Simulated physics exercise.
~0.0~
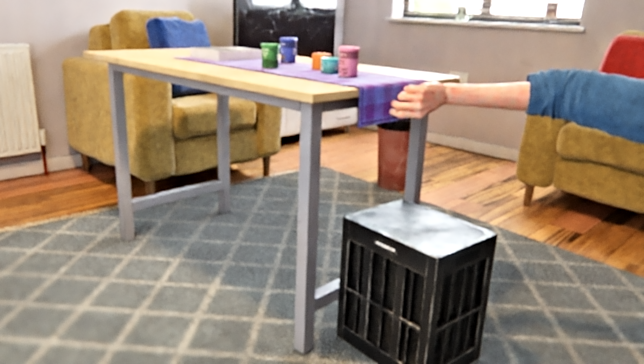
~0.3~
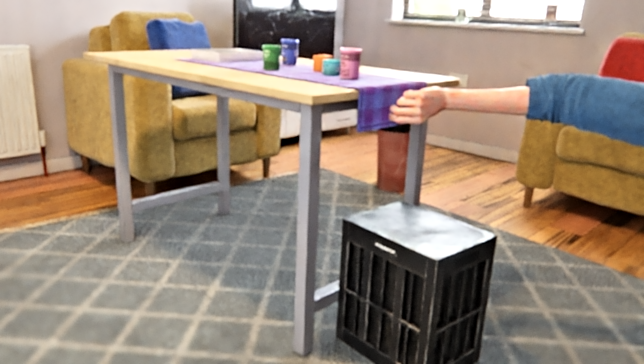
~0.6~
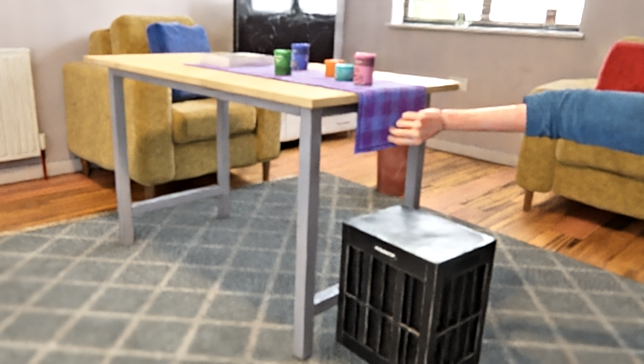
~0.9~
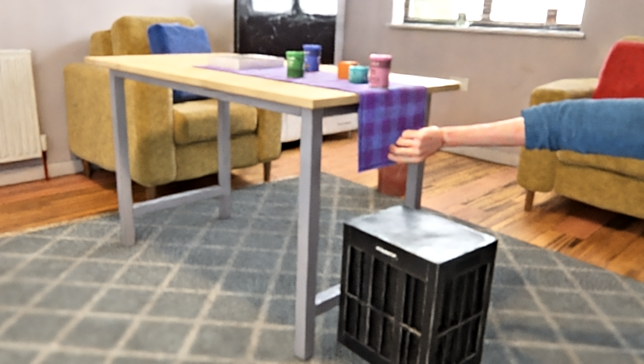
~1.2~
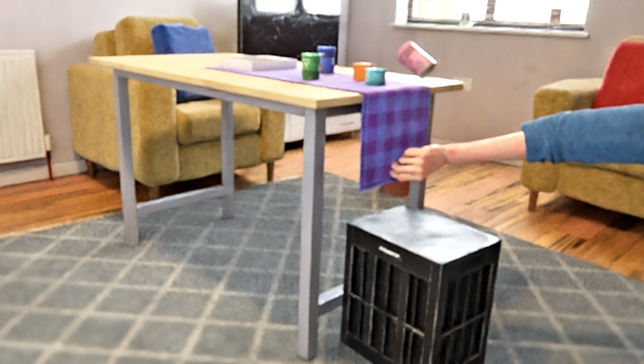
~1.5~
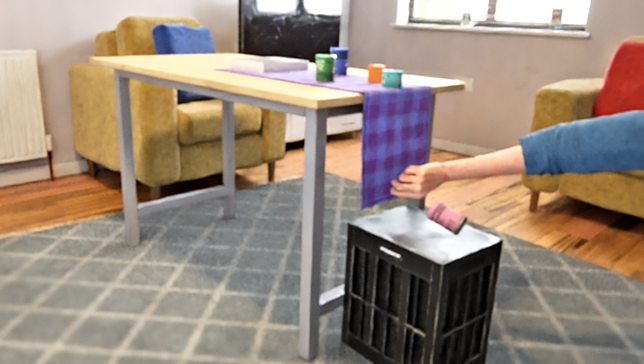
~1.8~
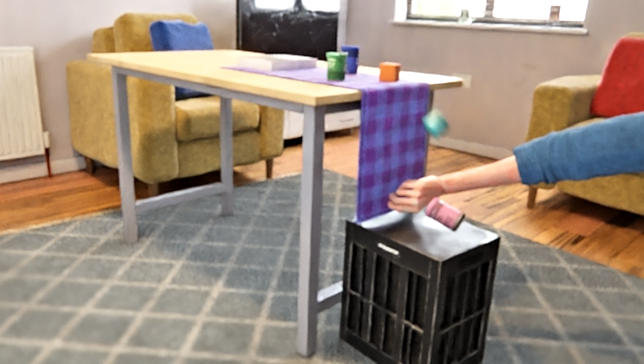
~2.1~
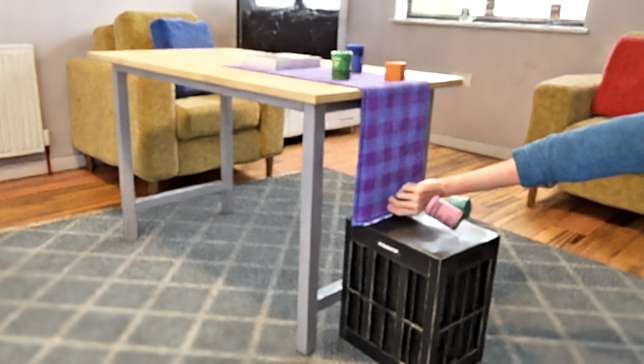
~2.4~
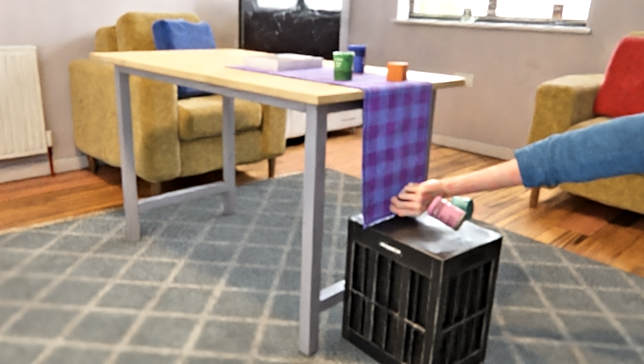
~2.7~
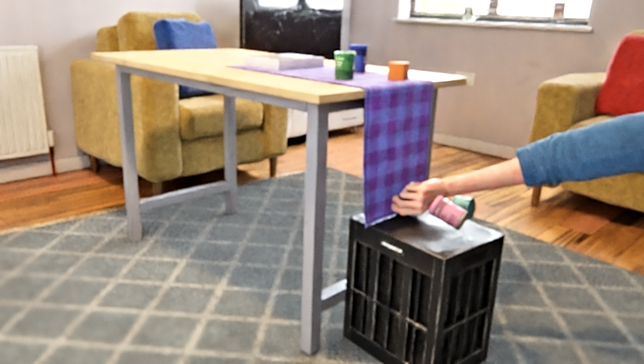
In the video, a hand pulls a purple checked scarf down over the right end of a table, drawing small pots and a book along, until a pink can and then a turquoise pot drop onto the black crate below, while the others stay on the table.
